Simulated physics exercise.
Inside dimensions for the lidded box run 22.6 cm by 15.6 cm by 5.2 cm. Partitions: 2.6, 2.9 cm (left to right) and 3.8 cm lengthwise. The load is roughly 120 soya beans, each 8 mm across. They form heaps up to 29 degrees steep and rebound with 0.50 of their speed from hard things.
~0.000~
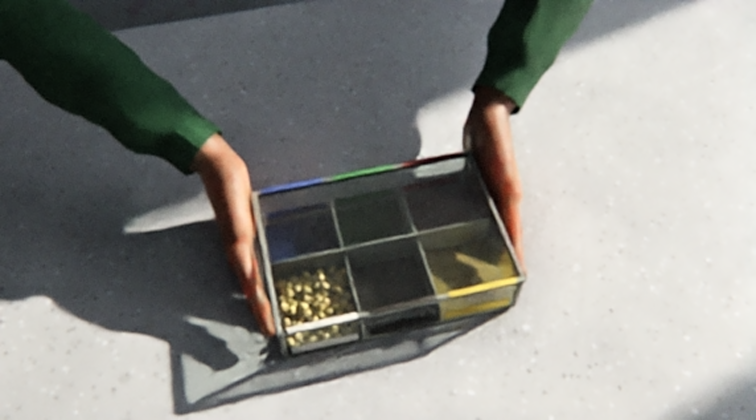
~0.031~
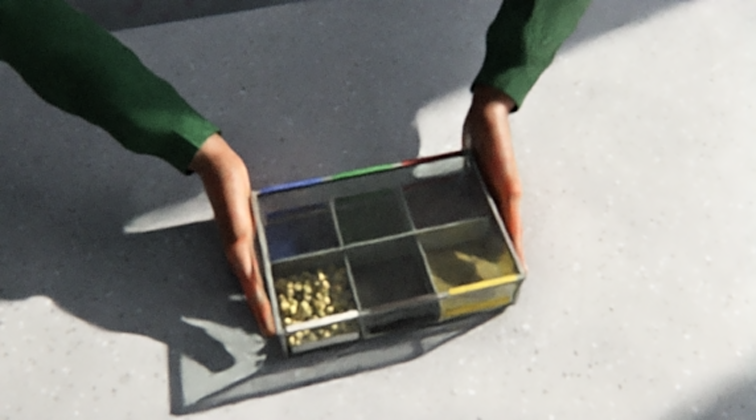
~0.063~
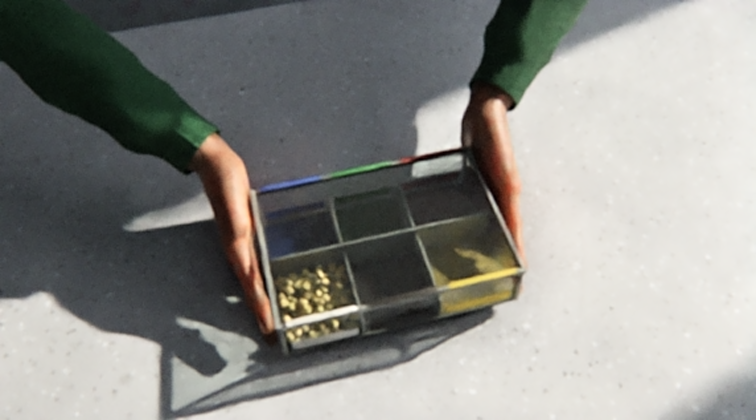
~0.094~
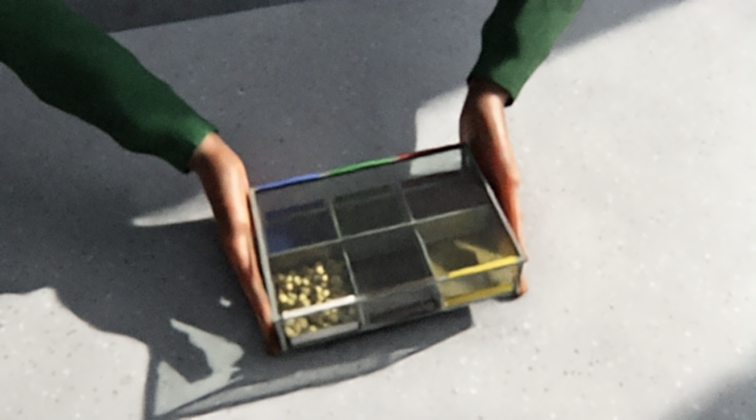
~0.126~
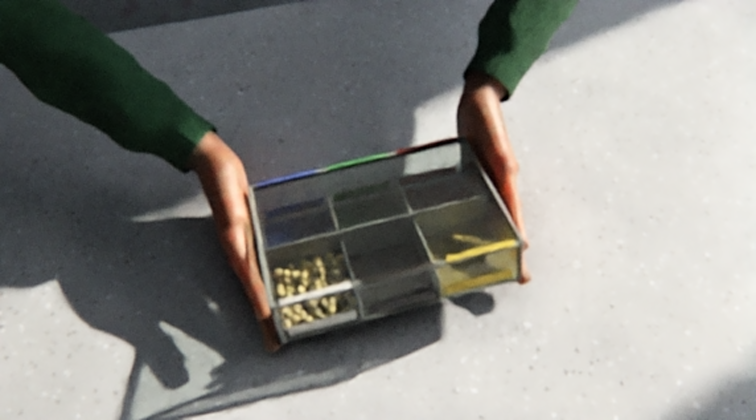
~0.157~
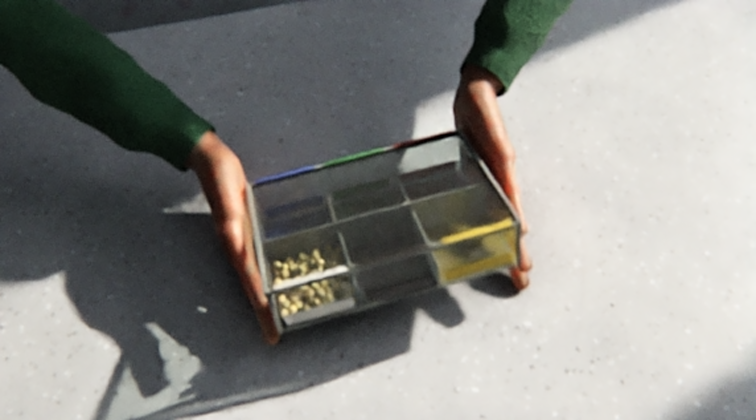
On a speckled grey surface crossed by shadows, two hands in green sleeves grip a clear box with six compartments, small pale beans gathered in the one at the front left. The hands tilt the box gradually, then more quickly, its front edge rising as its shadow shifts left.
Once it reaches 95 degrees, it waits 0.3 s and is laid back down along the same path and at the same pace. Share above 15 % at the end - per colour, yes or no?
Red compartment no, blue compartment yes, green compartment no, yellow compartment no, white compartment yes, black compartment no.
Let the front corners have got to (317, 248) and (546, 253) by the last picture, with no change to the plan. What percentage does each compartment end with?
Each compartment ends with, in per cent, red 50, blue 0, green 0, yellow 45, white 0 and black 5.
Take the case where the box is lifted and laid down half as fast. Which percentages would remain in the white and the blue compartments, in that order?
White = 60 %; blue = 40 %.
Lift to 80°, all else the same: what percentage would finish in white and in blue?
In per cent, white 85 and blue 15.
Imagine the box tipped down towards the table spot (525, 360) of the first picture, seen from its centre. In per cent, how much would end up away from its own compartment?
Something like 75 per cent of the pieces.
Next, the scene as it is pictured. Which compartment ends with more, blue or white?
The white compartment.
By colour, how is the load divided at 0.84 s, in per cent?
Red 0; blue 20; green 0; yellow 0; white 80; black 0.
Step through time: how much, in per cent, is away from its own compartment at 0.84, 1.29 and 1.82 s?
20, 40, 40.
Then, at 0.84 s, tilt 95 degrees; blue 20 %, white 80 %.
Then, at 1.29 s, tilt 54 degrees; blue 40 %, white 60 %.
After 1.82 s, tilt 0 degrees; blue 40 %, white 60 %.
In the end, at 2.4 s, red 0 %, blue 40 %, green 0 %, yellow 0 %, white 60 %, black 0 %.
